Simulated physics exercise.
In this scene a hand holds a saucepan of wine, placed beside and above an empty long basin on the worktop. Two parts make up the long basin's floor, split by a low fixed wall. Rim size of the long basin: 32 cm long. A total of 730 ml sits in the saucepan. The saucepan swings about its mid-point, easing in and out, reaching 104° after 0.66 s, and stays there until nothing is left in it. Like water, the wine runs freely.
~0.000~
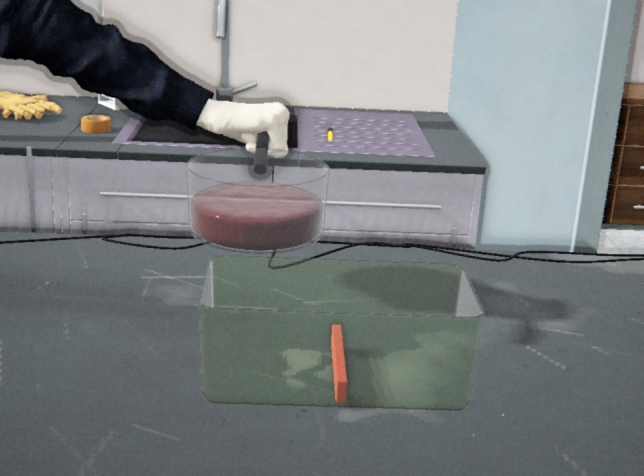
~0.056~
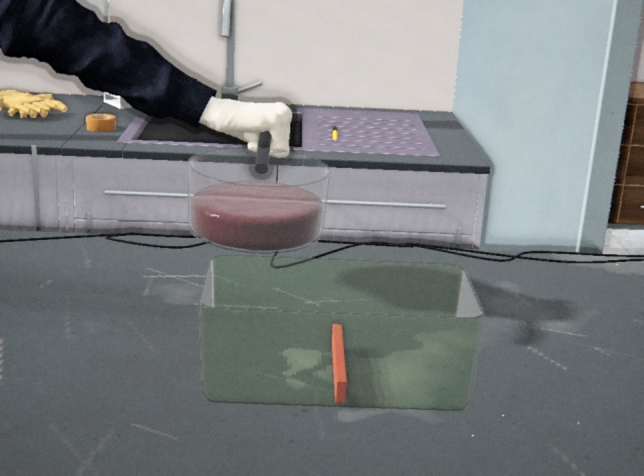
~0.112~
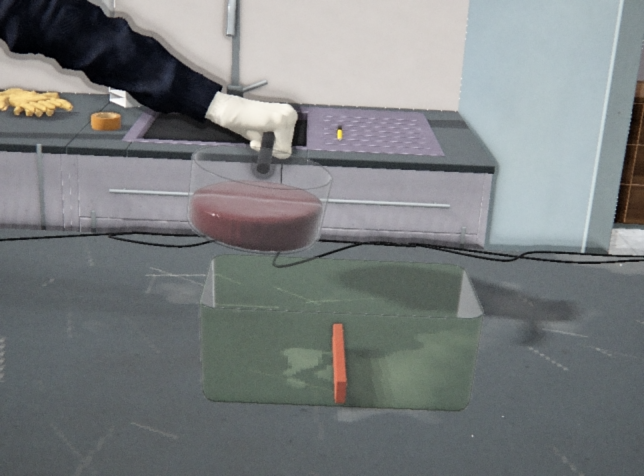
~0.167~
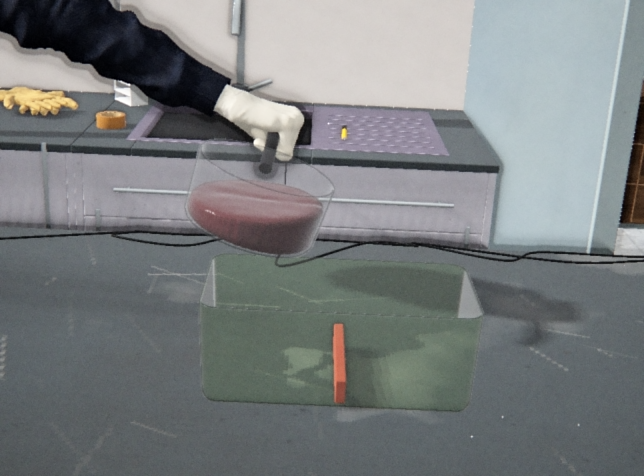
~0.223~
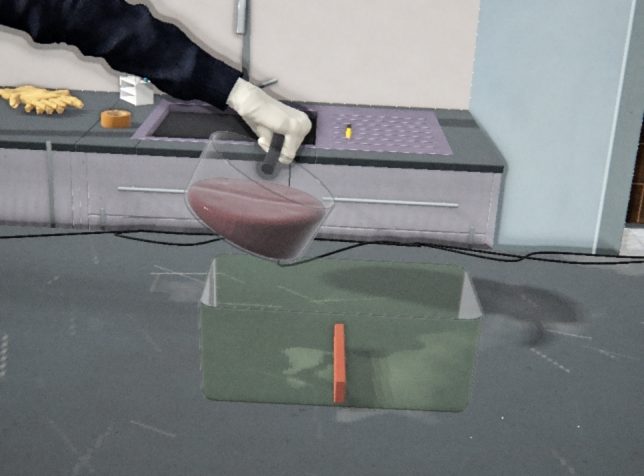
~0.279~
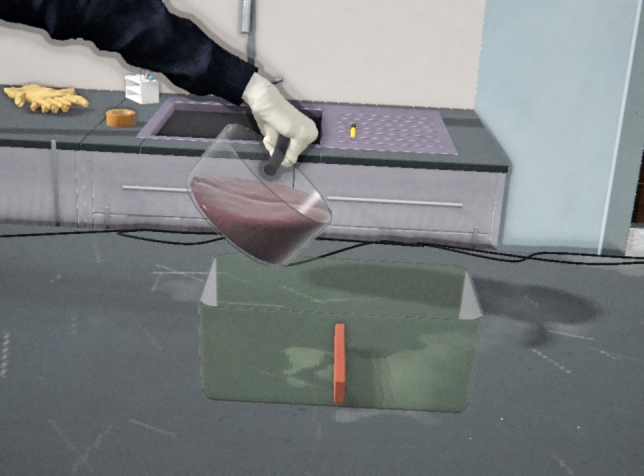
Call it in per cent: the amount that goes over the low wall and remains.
I would put it at about 48 per cent.
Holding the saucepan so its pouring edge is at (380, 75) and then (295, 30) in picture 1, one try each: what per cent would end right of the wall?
Respectively 75 and 40 %.
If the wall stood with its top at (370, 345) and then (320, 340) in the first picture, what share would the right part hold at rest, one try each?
Around 10 and 70 percent, in that order.
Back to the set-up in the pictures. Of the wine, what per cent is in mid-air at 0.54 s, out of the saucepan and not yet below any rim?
24 %.
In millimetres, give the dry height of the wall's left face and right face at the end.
The left comes to roughly 16 mm and the right to roughly 16 mm.
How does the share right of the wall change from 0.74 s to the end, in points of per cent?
Result: A decrease, close to 2.
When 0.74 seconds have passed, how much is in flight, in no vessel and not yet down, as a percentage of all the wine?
Near 5 percent.
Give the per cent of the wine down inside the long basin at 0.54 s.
I'd estimate some 48 percent of the liquid.
By 0.54 s the tilt is 96° and 28 per cent is still to pour, 14 is left of the wall and 33 right of it.
By 0.74 s the tilt is 104° and 9 per cent is still to pour, 37 is left of the wall and 50 right of it.
By 0.94 s the tilt is 104° and 1 per cent is still to pour, 48 is left of the wall and 49 right of it.
By 1.16 s the tilt is 104° and 0 per cent is still to pour, 51 is left of the wall and 48 right of it.
At rest 51 per cent lies left of the wall, 48 right of it and 1 outside.
